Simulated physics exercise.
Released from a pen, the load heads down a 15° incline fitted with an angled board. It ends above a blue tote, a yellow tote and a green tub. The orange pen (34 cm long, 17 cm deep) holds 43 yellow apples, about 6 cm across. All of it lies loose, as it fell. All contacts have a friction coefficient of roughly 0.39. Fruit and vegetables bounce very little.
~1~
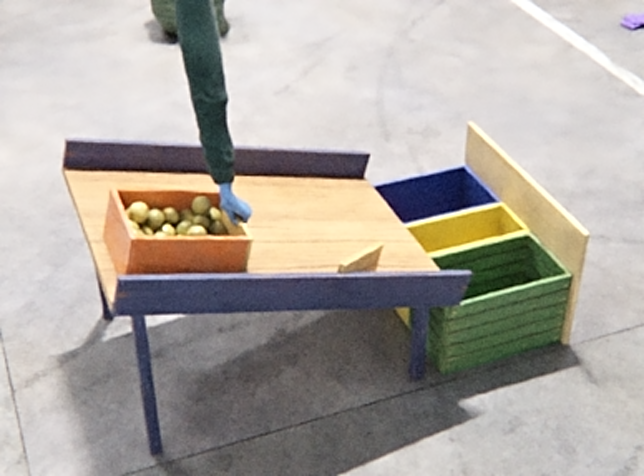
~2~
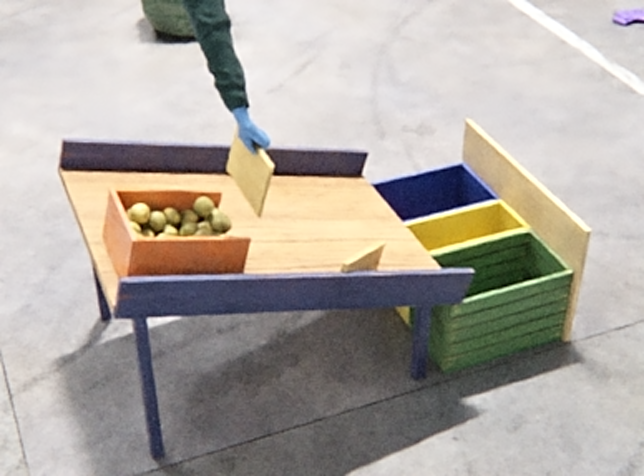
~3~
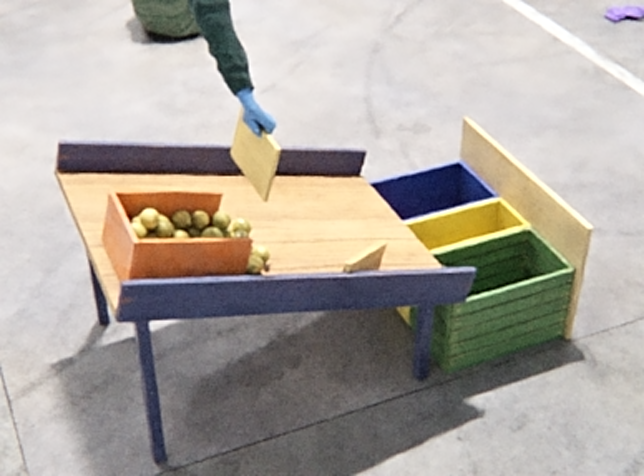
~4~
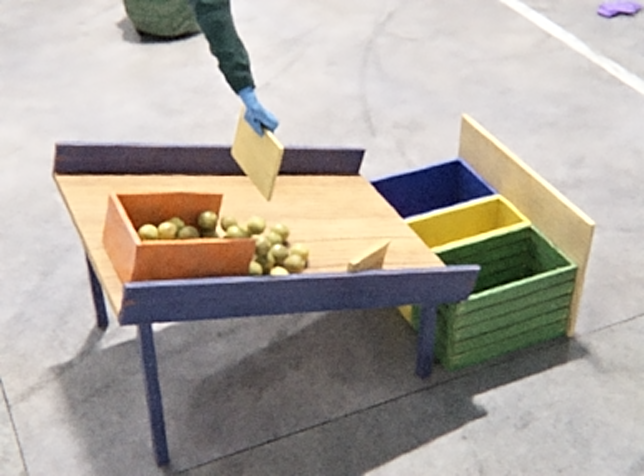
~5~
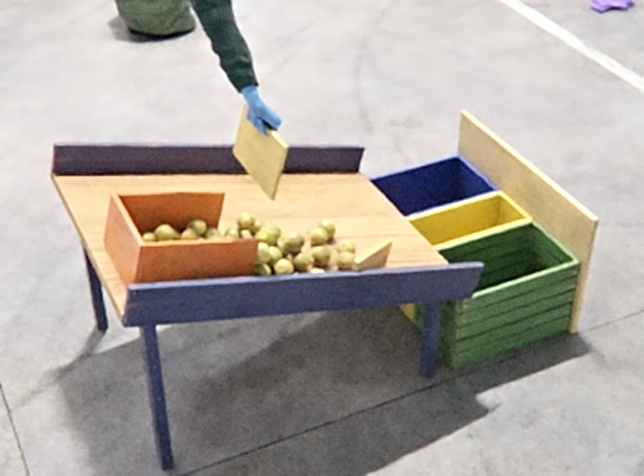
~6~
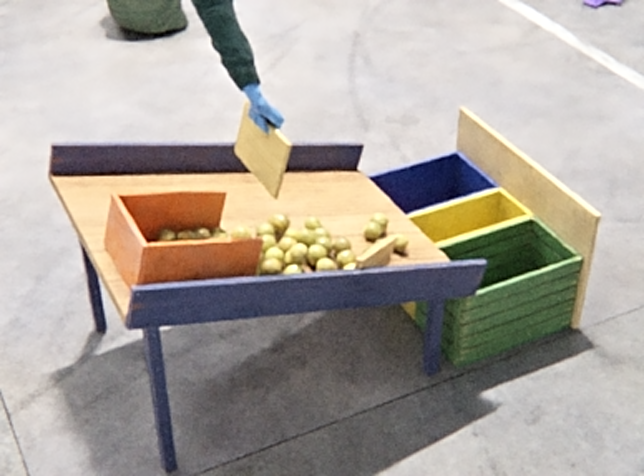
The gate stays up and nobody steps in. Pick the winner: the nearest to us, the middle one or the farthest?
The centre one, the yellow tote, gets the most.
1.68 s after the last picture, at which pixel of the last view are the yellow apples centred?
Around (481, 268).
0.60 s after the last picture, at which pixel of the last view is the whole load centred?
Around (401, 233).
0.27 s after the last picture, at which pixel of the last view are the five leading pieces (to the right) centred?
Near (464, 241).
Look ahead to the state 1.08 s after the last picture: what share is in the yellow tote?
Some 40 per cent by then.
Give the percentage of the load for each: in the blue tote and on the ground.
Roughly 15 and 0 per cent.
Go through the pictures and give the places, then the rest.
In the first frame (each is followed by its nearest rim corner in this view), orange pen, (136, 237); blue tote, (391, 227); none out.
Orange pen, (137, 239), in the second frame.
Orange pen, (139, 241); 7 out, the lowest apple at (261, 255), in the third frame.
Orange pen, (141, 243); 14 out, the lowest apple at (300, 253), in the fourth frame.
Orange pen, (145, 244); 23 out, the lowest apple at (347, 249), in the fifth frame.
Orange pen, (147, 244); blue tote, (392, 219); 28 out, the lowest apple at (400, 243), in the sixth frame.
Then, 0.27 s after the last picture, 6 still in the orange pen, 2 in the yellow tote, 1 in the green tub, 32 on the slope and 2 in the air.
Then, 0.60 s after the last picture, 7 in the yellow tote, 4 in the green tub, 24 on the slope and 8 in the air.
Then, 1.08 s after the last picture, 3 in the blue tote, 18 in the yellow tote, 9 in the green tub, 7 on the slope and 6 in the air.
Final count (1.68 s after the last picture), 6 in the blue tote, 27 in the yellow tote and 10 in the green tub.
